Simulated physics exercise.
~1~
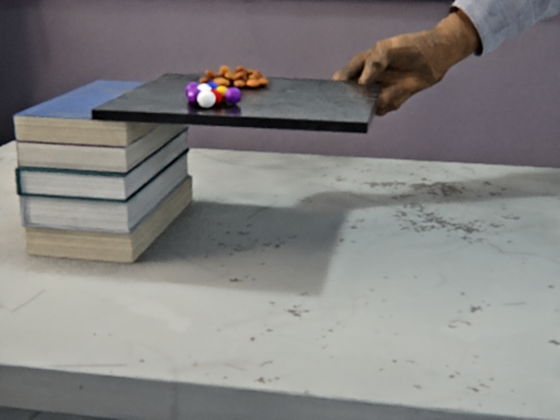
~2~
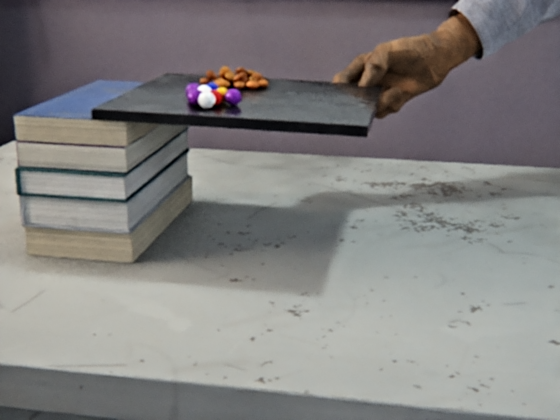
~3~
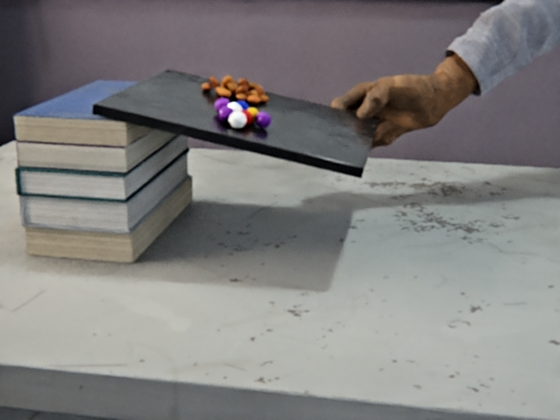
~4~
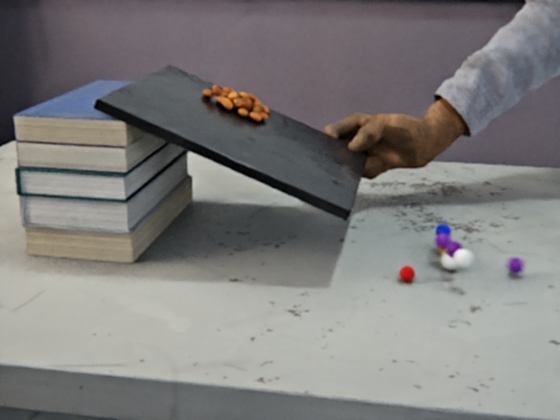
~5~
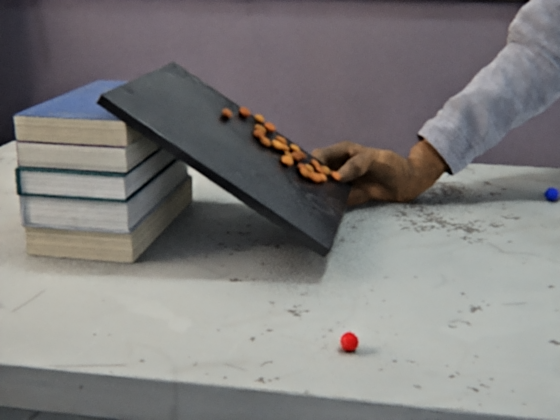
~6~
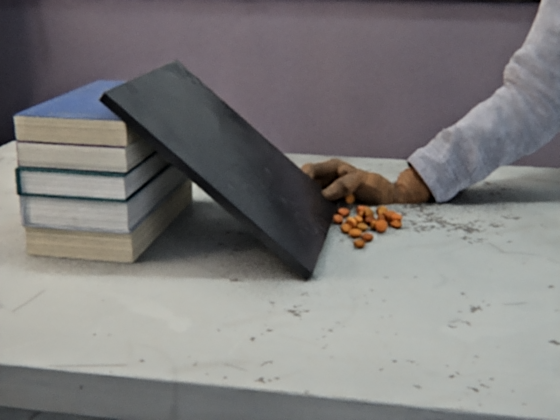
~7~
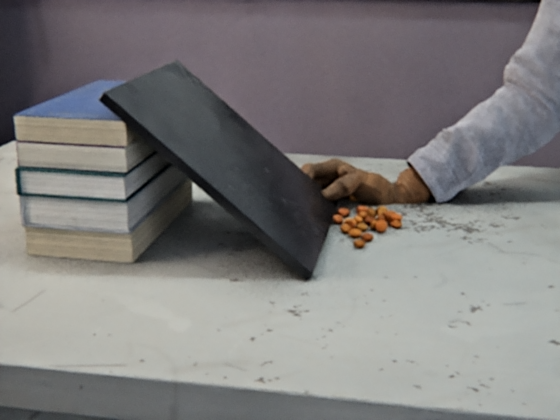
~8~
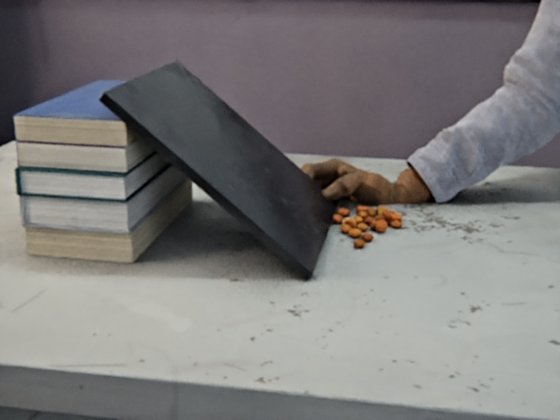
A dark board spans from a stack of books on the left to a hand in a grey sleeve on the right, seen from a fixed view facing a pale, speckled table and purplish wall. Small multicoloured balls sit in front of a heap of orange-brown pieces near its raised left end. The hand lowers the right end, and the balls roll off first, scattering rightward across the table. As the slope steepens, the orange-brown pieces slide down. The board finally rests steeply against the books, the pieces heaped at its foot beside the hand, the balls gone from view.
